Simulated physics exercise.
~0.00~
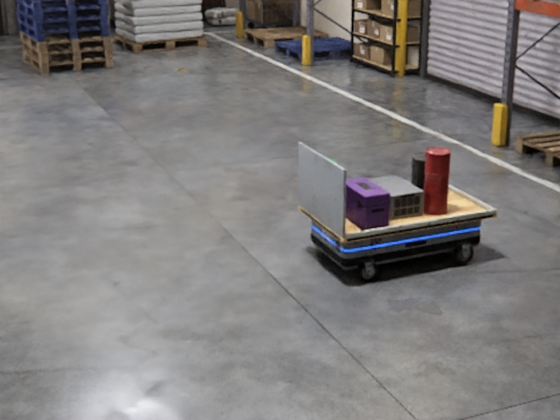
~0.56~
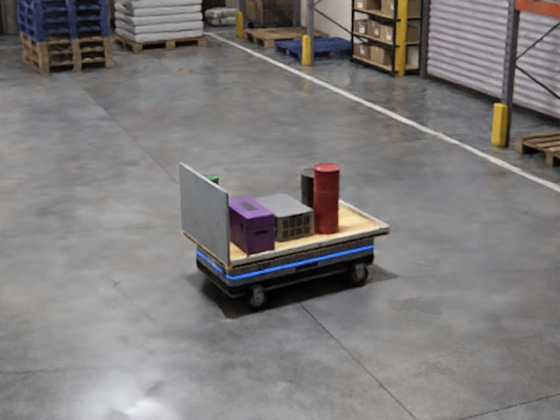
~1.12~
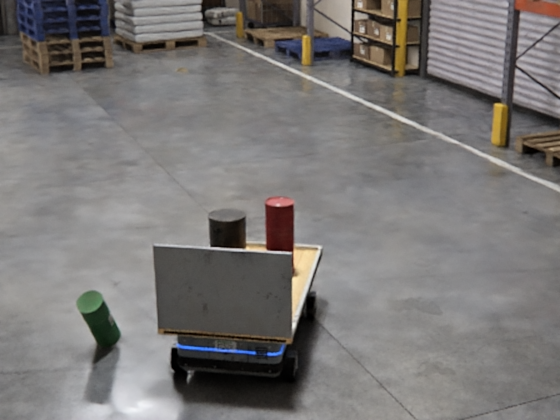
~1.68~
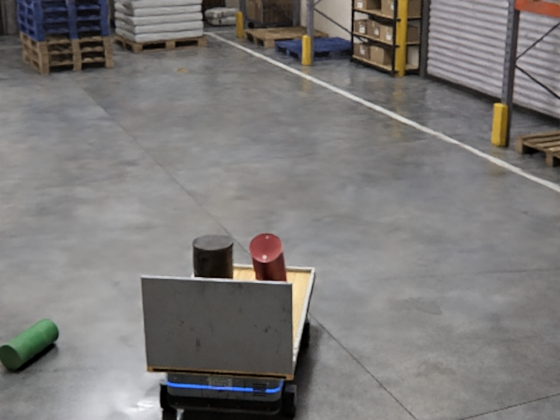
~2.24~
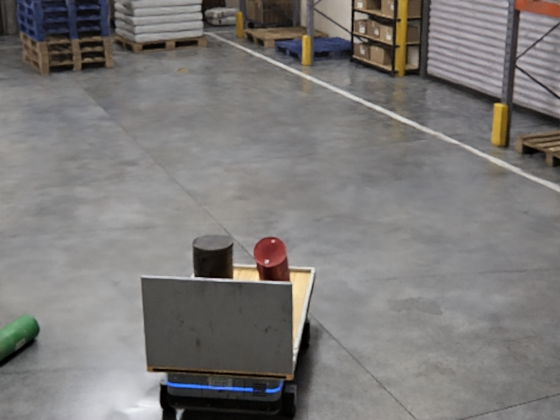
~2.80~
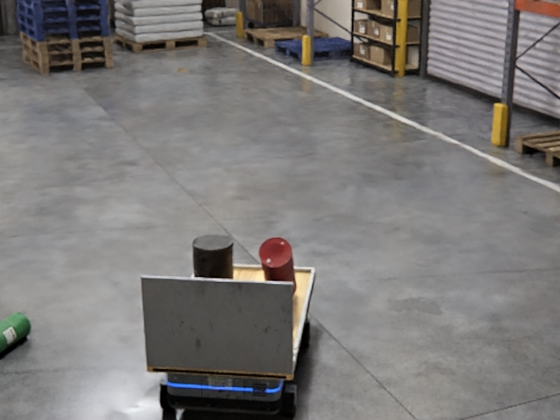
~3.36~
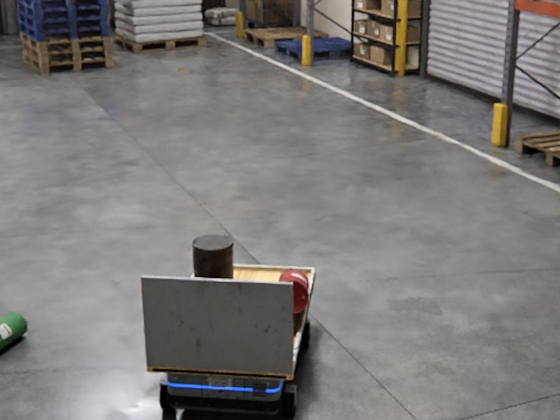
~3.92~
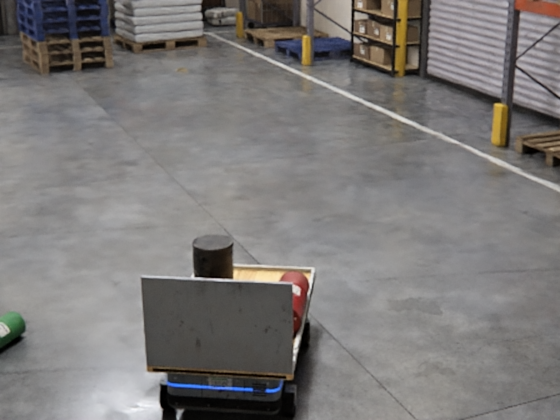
Loaded cart curving across a warehouse floor, shedding a green canister that rolls left, then stopping as a red canister topples aboard.
